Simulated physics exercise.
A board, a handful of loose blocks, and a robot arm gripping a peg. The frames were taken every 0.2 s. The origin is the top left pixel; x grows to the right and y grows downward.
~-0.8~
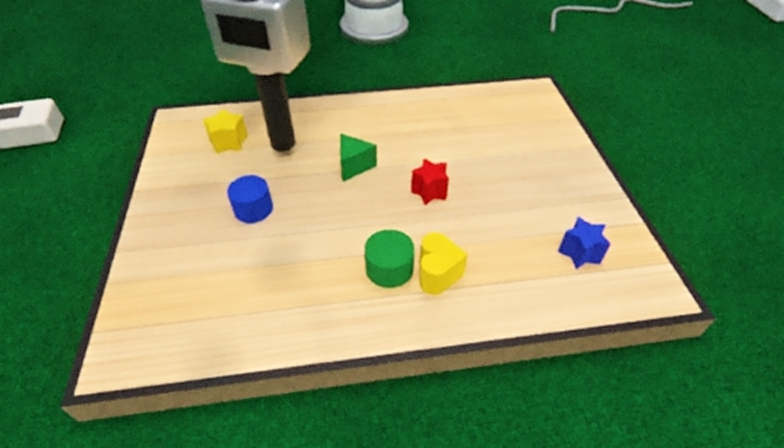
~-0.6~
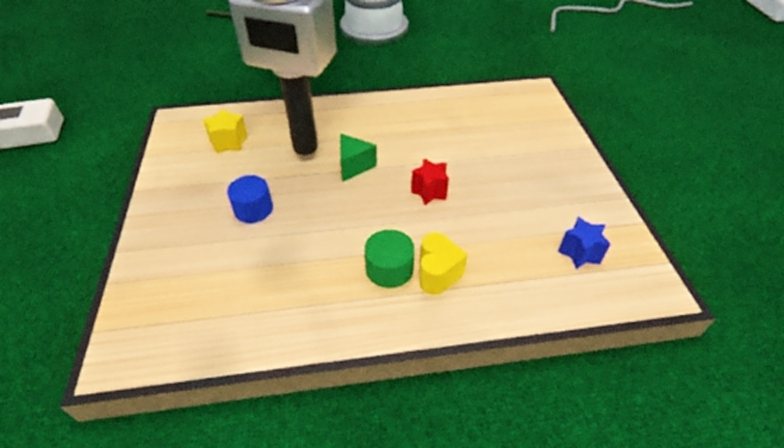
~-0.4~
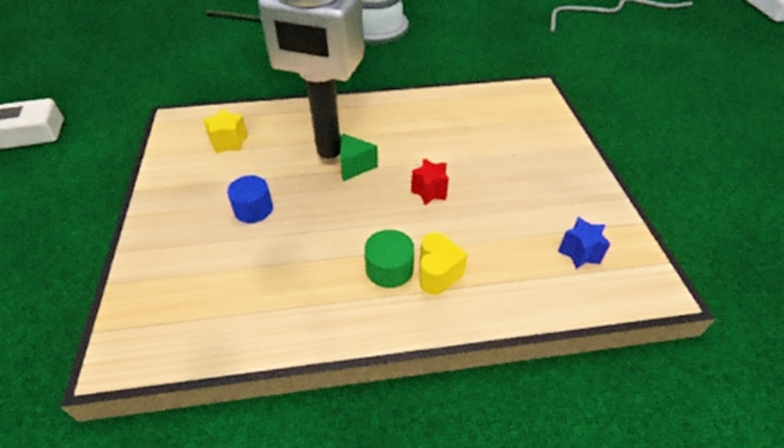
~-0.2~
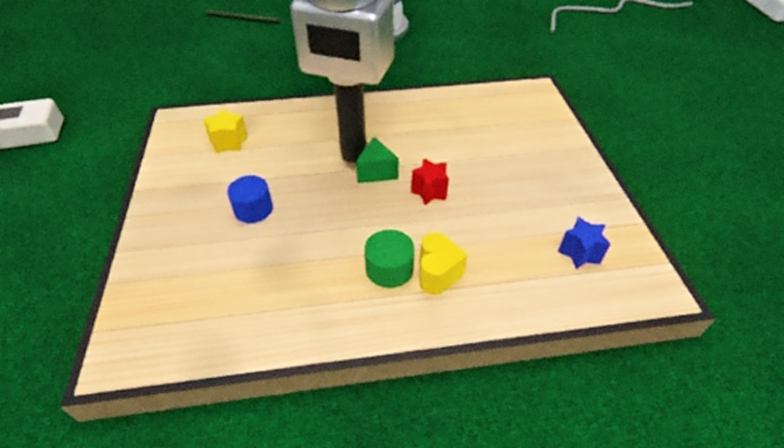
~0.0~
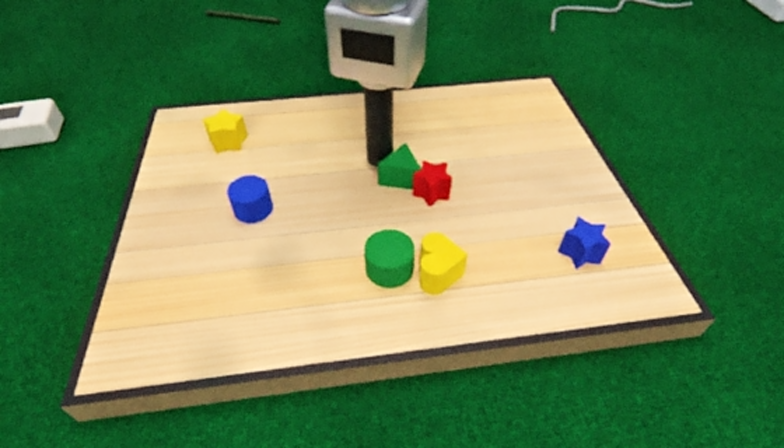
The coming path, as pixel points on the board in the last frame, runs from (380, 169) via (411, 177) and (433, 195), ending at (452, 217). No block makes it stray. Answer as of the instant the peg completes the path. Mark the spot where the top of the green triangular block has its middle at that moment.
Answer: (482, 207).
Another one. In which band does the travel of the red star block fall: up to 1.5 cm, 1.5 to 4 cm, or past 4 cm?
By the end of the path, it will have gone past 4 cm.
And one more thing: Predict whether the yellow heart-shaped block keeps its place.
It ends up on the same spot.
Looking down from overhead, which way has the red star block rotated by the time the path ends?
Seen from above, counterclockwise.
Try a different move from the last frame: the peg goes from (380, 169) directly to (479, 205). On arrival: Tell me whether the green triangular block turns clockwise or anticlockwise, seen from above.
My answer: Clockwise.
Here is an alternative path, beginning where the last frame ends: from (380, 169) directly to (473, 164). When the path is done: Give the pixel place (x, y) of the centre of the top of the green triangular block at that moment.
Top centre: (422, 164).
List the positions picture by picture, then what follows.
The first frame shows peg tip at (284, 145); block tops, green triangular block at (353, 146); red star block at (432, 170); yellow heart-shaped block at (440, 253).
The second frame shows peg at (306, 148); blocks unchanged.
The third frame shows peg at (329, 152); blocks unchanged.
The fourth frame shows peg at (354, 156); green triangular block at (376, 152).
The fifth frame shows peg at (380, 160); green triangular block at (402, 158); red star block at (434, 172); yellow heart-shaped block at (440, 253).
On the path given first. One third of the way, peg at (412, 168); green triangular block at (433, 170), turned 20° clockwise; red star block at (462, 185).
Two thirds of the way, peg at (434, 185); green triangular block at (458, 187); red star block at (492, 198), turned 25° anticlockwise.
At the end, peg at (453, 207); green triangular block at (482, 207); red star block at (516, 204), turned 55° anticlockwise; yellow heart-shaped block in place.
